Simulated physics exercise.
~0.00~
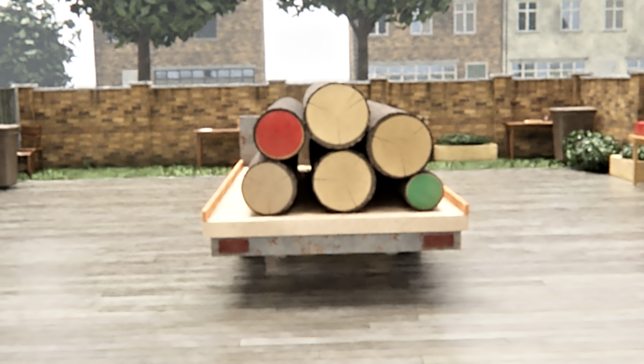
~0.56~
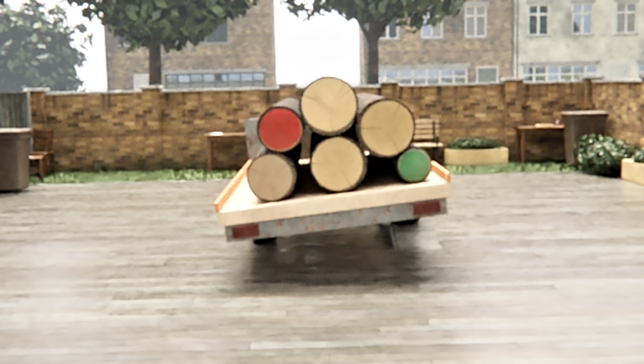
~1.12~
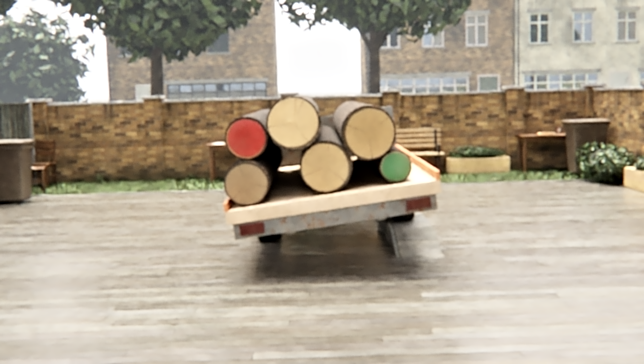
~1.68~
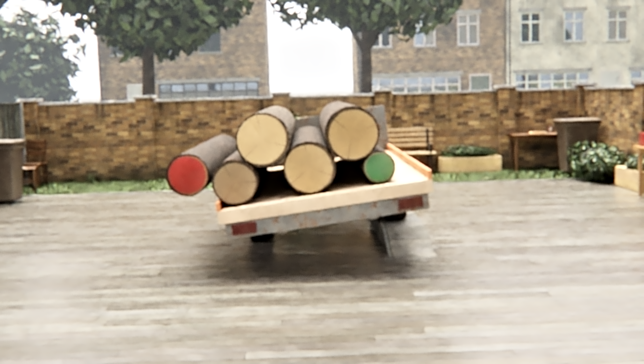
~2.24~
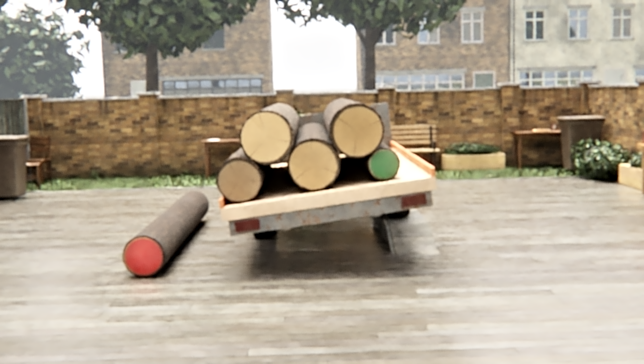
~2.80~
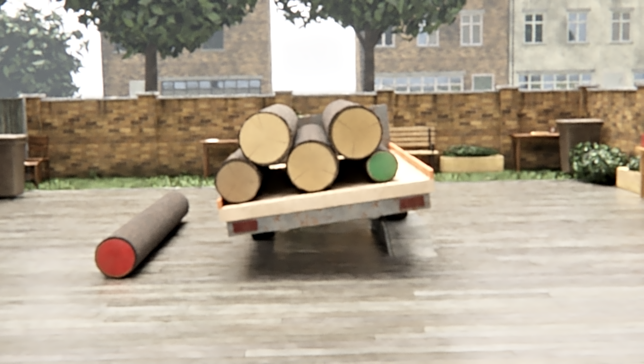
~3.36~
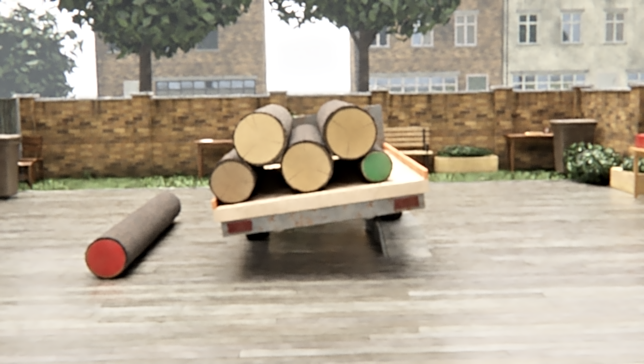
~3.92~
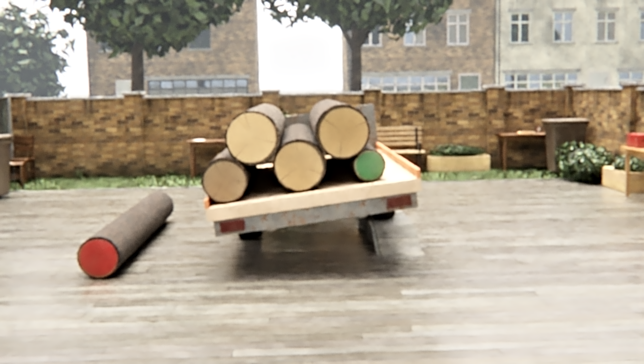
In a paved yard with a brick wall, trees and buildings beyond, a slightly swaying view looks at the back of a low flatbed trailer. Six logs are stacked on it, one with a red end at the upper left and a smaller one with a green end at the lower right. The trailer tilts down to the left, and the stack shifts that way. The red log rolls over its neighbour, drops off the left side and rolls a little farther across the ground. It ends lying to the left, while the green log and the other four remain aboard the tilted trailer.
